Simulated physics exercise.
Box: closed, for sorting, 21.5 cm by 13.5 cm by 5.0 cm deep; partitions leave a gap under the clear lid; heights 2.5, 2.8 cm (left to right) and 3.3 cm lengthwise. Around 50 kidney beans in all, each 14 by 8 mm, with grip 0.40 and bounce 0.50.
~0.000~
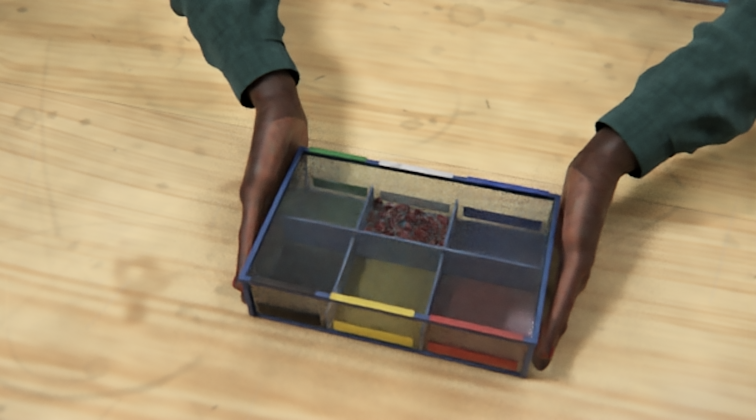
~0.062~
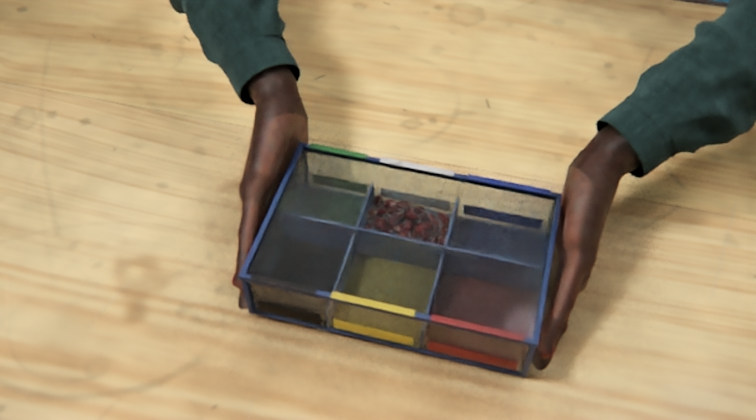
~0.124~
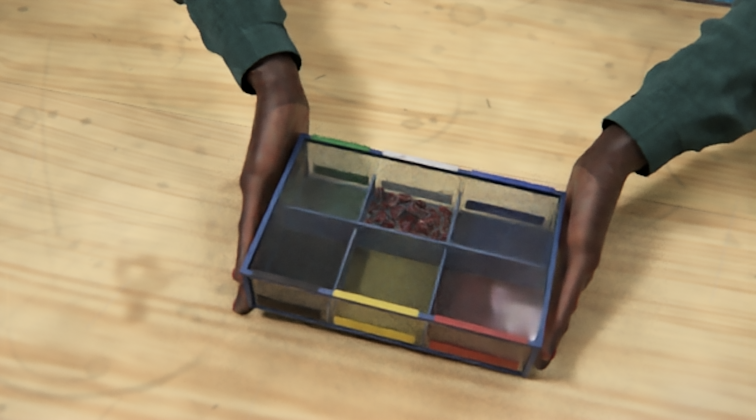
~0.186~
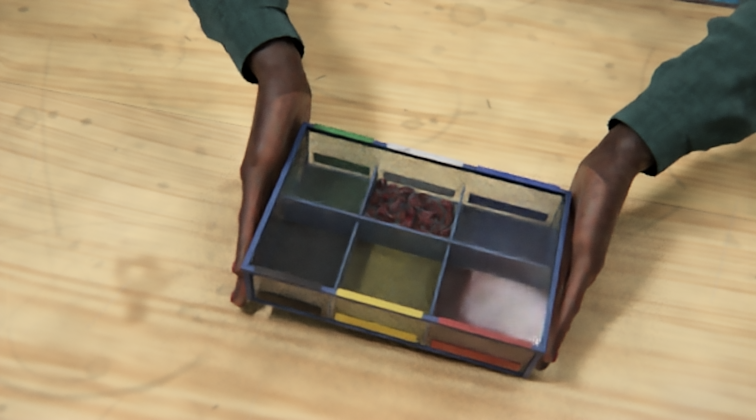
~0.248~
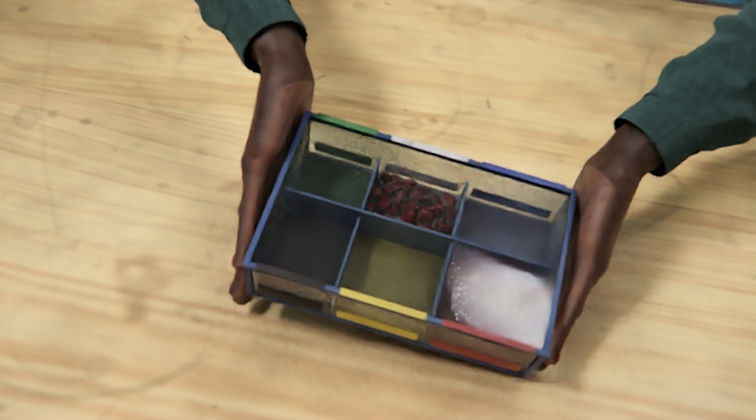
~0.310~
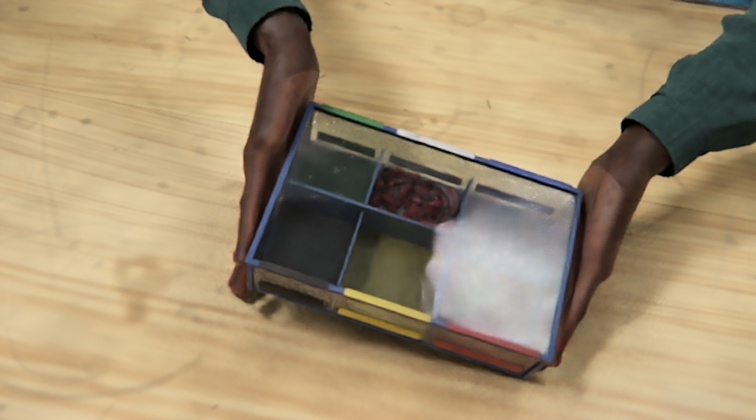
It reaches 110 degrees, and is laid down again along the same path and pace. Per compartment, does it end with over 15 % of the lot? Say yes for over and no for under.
Red compartment: Yes; blue compartment: No; green compartment: No; yellow compartment: No; white compartment: No; black compartment: No.
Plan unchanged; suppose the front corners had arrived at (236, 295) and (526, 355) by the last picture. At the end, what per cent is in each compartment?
In per cent, the final split is red 0, blue 0, green 0, yellow 45, white 20, black 35.
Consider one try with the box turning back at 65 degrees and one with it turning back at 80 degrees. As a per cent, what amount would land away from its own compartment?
Roughly 0 percent for the first try and 30 percent for the second.
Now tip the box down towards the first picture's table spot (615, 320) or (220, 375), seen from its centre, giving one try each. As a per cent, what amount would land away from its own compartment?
About 100 per cent on the first try and 100 per cent on the second.
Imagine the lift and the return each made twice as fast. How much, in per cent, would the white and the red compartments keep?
In per cent, white gets 0 and red gets 95.
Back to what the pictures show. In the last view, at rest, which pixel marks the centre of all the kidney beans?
(503, 336).
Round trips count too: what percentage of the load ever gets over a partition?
I'd put it at some 100 percent of the pieces.
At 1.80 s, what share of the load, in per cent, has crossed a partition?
Value: Close to 75 %.
After 1.80 s, tilt 110 degrees; red 65 %, blue 10 %, white 25 %.
After 2.79 s, tilt 50 degrees; red 100 %.
After 3.76 s, tilt 0 degrees; red 100 %.
In the end, at 4.3 s, red 100 %, blue 0 %, green 0 %, yellow 0 %, white 0 %, black 0 %.
